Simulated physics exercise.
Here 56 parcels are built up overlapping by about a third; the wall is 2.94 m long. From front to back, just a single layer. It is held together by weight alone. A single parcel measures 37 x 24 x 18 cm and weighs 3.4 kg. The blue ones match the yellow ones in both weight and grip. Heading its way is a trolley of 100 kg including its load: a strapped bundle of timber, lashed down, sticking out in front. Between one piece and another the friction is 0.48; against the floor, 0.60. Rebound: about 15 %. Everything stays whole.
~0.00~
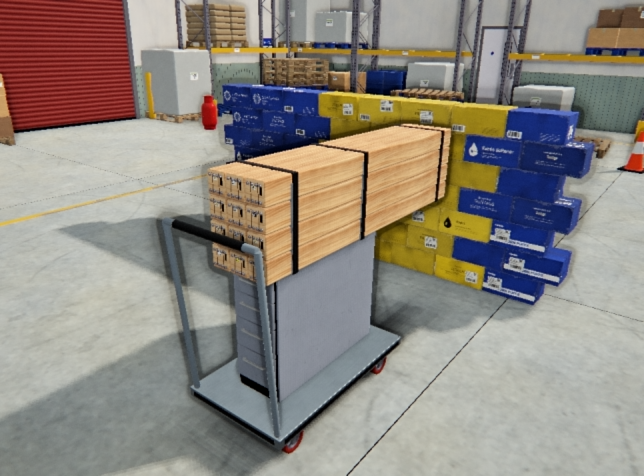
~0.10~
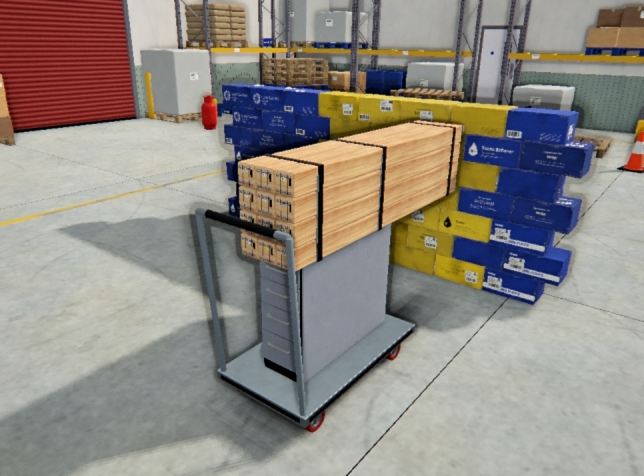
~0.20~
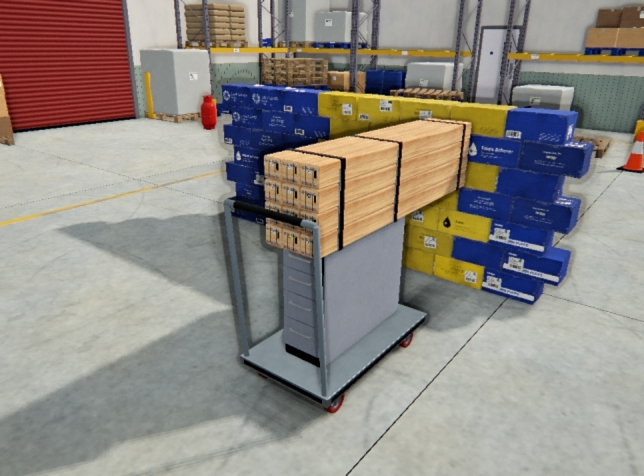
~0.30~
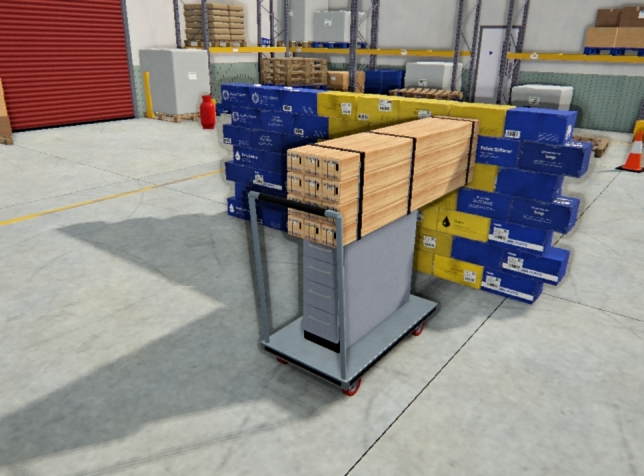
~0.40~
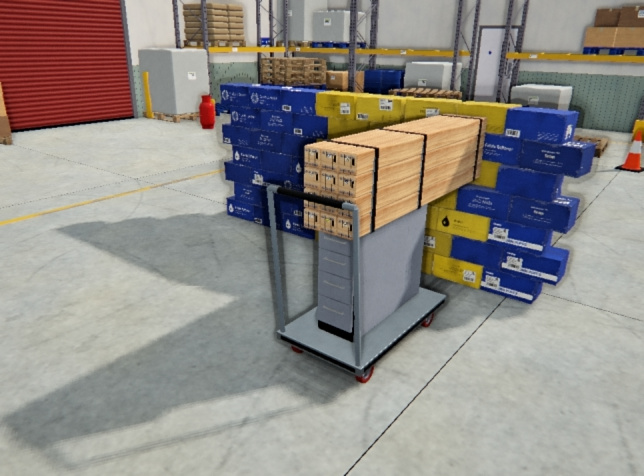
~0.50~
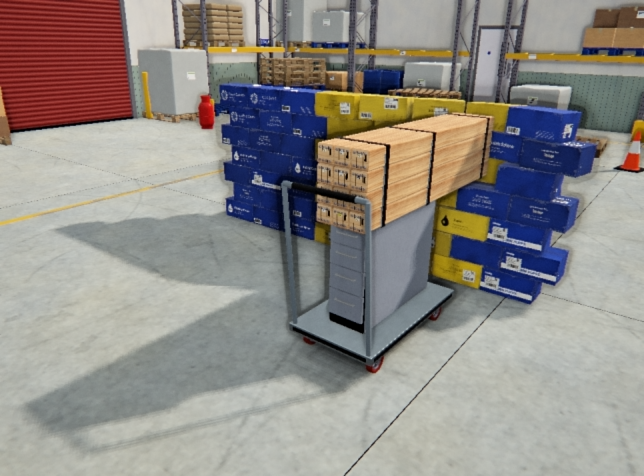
The footage shows a trolley carrying a long strapped stack of timber above a grey block, rolling rightward and away across a warehouse floor toward a wall of blue and yellow boxes, then pushing into it as some boxes shift slightly.
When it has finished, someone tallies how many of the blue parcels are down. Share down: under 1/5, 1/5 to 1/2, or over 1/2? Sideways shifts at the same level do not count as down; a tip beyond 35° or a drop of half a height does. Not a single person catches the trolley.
Under 1/5.
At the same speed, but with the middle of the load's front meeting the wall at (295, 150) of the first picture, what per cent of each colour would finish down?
In that case, blue 30 and yellow 20 in a hundred end down.
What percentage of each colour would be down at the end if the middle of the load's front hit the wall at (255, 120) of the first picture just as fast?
Result - blue: 30 %; yellow: 0 %.
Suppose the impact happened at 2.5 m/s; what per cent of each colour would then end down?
The blue would finish 0 in a hundred down, the yellow 30 in a hundred.
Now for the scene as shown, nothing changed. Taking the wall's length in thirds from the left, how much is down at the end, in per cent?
Going left to right, I get 0, 10 and 40 percent.
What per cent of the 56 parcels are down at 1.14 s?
At that instant, 20 percent.
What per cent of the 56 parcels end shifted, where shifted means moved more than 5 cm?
It works out to 30 percent.
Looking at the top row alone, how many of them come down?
Count: 4.
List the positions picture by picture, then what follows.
In the first picture (pixels give the middle of a visible side), load (446, 151) 50 cm short of the wall; top blue parcel (266, 99); top yellow parcel (337, 107); none has stirred.
The second picture shows load (457, 147) 34 cm short of the wall; top blue parcel (266, 99).
The third picture shows load (466, 143) 18 cm short of the wall; top blue parcel (266, 99).
The fourth picture shows load (475, 140) 21 mm short of the wall; top blue parcel (265, 99).
The fifth picture shows load (482, 137) 11 cm into the wall's line; top blue parcel (265, 99); movement in 8 of them.
The sixth picture shows load (490, 136) 22 cm into the wall's line; top blue parcel (264, 99); top yellow parcel (334, 106); movement in 14 of them.
After 0.64 s, load 37 cm past the wall's line, still rolling; none of the 31 blue parcels down (0 of 56 in all colours); top blue parcel unmoved.
After 0.88 s, load 60 cm past the wall's line, still rolling; 2 of the 31 blue parcels down (8 of 56 in all colours); top blue parcel unmoved.
After 1.14 s, load 76 cm past the wall's line, still rolling; 2 of the 31 blue parcels down (10 of 56 in all colours); top blue parcel unmoved.
After 1.52 s, load 78 cm past the wall's line, stopped; 2 of the 31 blue parcels down (10 of 56 in all colours); top blue parcel unmoved.
In the end (2.7 s), load 78 cm past the wall's line, stopped; 2 of the 31 blue parcels down (10 of 56 in all colours); top blue parcel unmoved; top yellow parcel unmoved. That is 6 per cent. From the last view, middles, top blue parcel near (273, 98), top yellow parcel near (342, 105).
